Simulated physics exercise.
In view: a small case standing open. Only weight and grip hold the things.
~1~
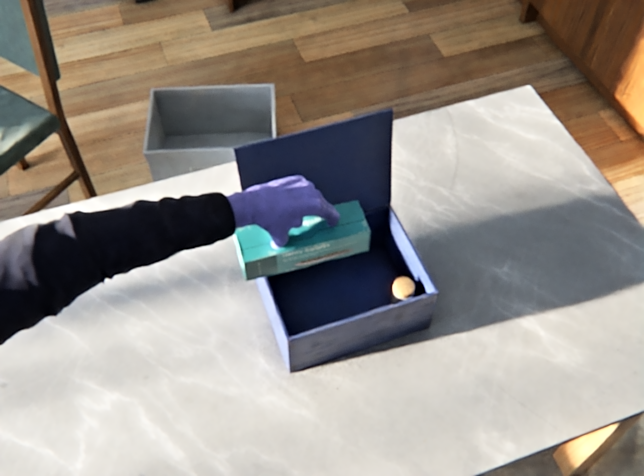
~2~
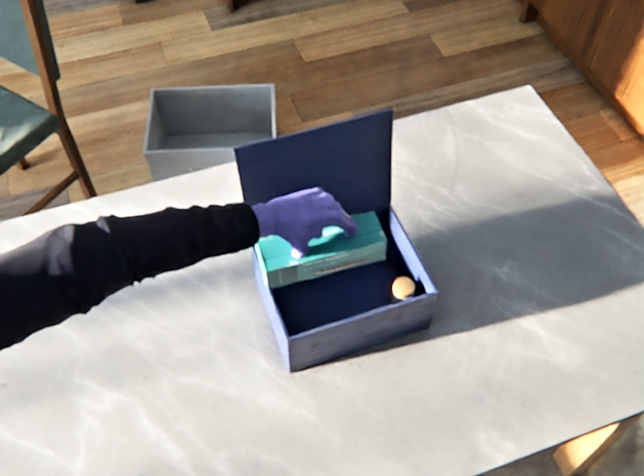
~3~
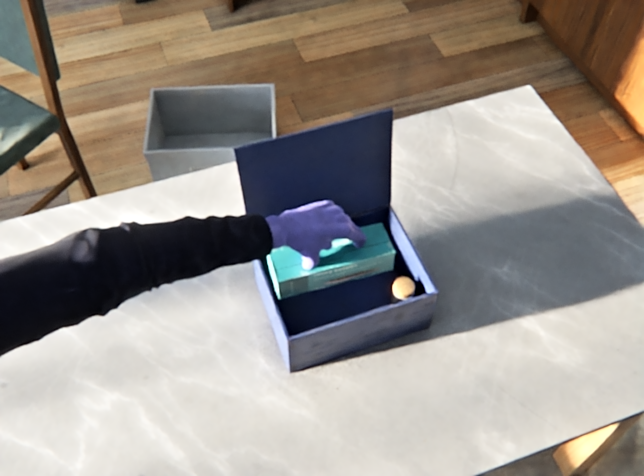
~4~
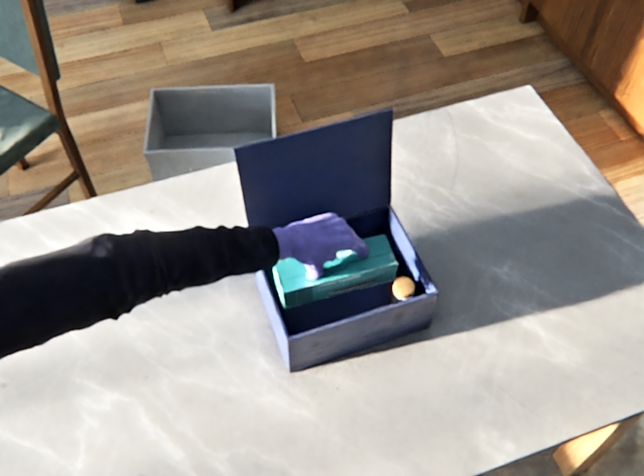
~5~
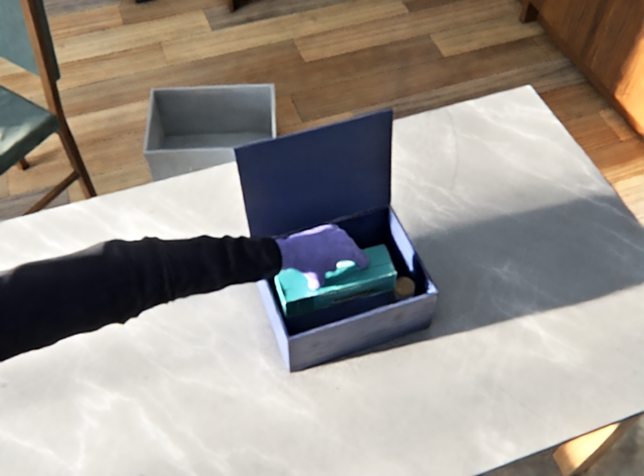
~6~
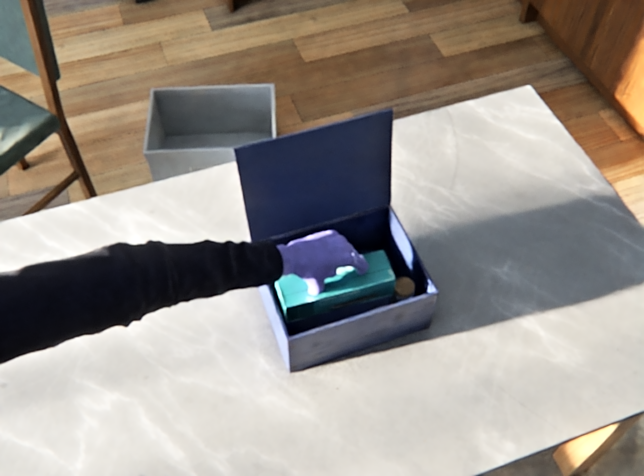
A gloved hand lowers a turquoise carton into an open blue case on a table.
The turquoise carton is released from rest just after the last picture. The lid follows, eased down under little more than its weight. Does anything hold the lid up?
It closes.
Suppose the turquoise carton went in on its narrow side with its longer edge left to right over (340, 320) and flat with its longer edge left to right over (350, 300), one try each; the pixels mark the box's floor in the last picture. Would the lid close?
First try: It closes; second try: It sits on the rim.
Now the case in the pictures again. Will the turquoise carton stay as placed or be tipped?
It keeps its pose.
Then, 1.20 s after the last picture, lid starting down; turquoise carton slid a little near (335, 313).
Then, 1.80 s after the last picture, lid 39° above the rim; turquoise carton slid a little near (335, 313).
At rest, lid shut; moved from the start, turquoise carton; grey shaker in place. Seen from the same camera at the end, turquoise carton near (335, 313).
